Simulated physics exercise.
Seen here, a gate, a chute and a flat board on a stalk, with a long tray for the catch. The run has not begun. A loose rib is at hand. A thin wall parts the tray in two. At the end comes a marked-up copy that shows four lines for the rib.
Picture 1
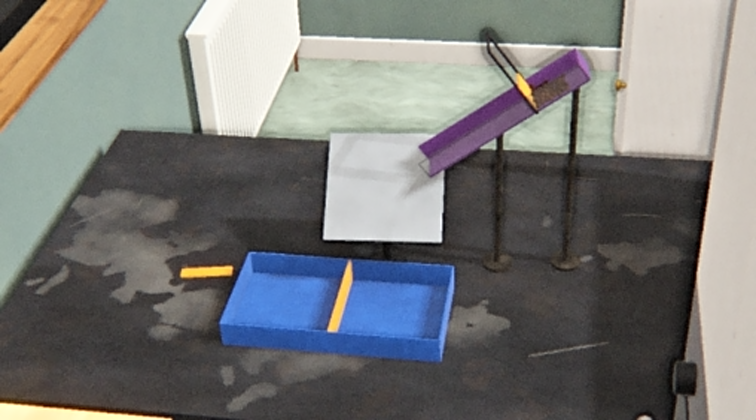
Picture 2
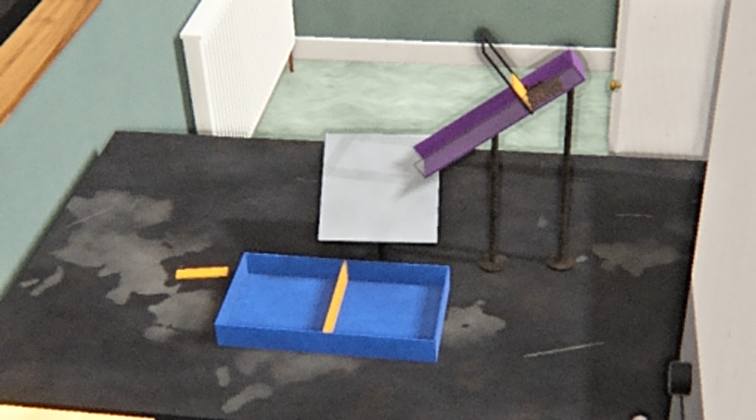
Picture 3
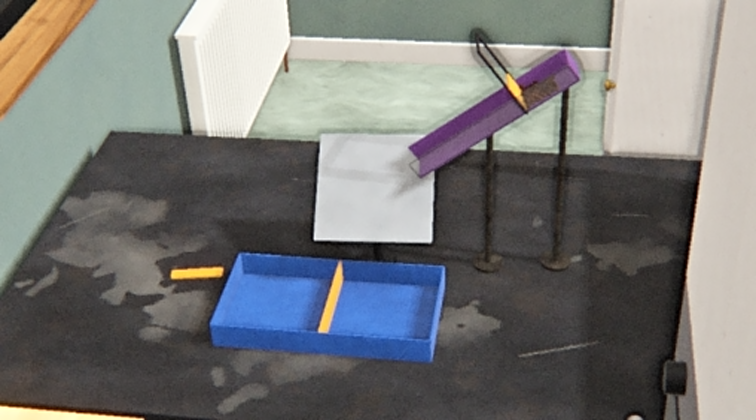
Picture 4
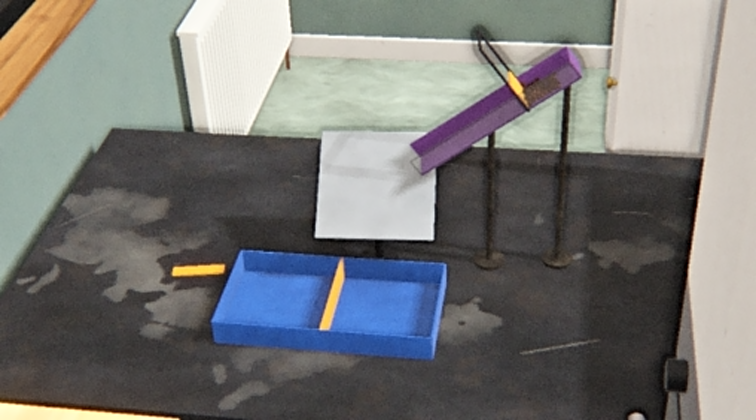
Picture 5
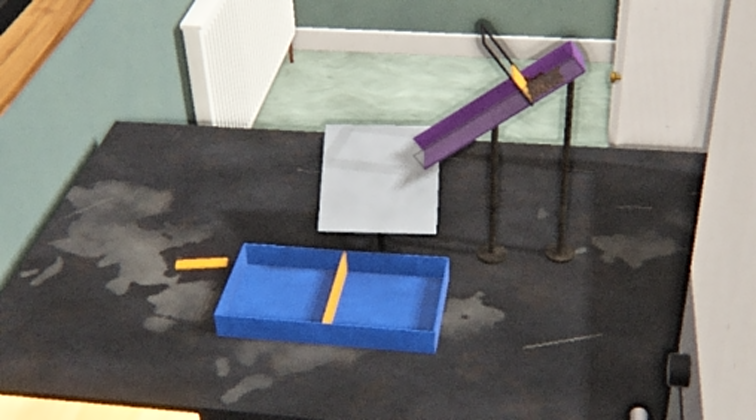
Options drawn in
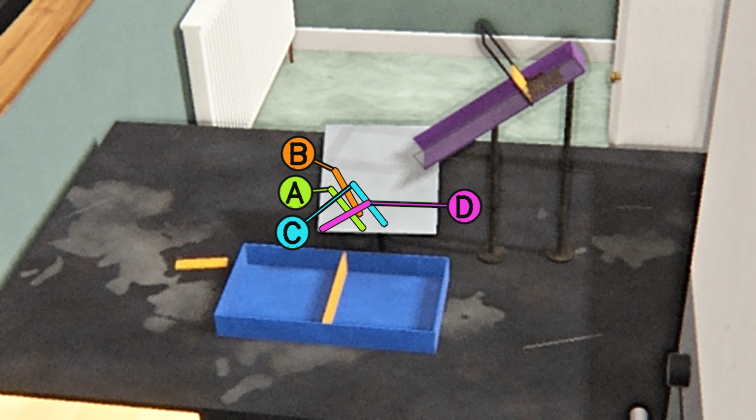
On a scuffed black table in a room with a white radiator, a purple chute full of small dark bits stayed shut above a pale board and a blue tray, while only the view wobbled slightly.
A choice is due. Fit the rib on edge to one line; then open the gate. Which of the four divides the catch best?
Line D does it best.
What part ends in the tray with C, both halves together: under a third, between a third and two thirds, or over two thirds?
Over two thirds.
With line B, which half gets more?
Right.
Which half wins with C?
Right.
On the marked copy, line A from (330, 189) to (362, 228); line B from (335, 170) to (359, 213); line C from (353, 184) to (384, 223); line D from (368, 203) to (322, 228).
If A is chosen, of what is caught, a small part in the left half, nearly all in the right.
If B is chosen, of what is caught, a small part in the left half, nearly all in the right.
If C is chosen, of what is caught, a small part in the left half, nearly all in the right.
If D is chosen, of what is caught, about two thirds in the left half, about a third in the right.
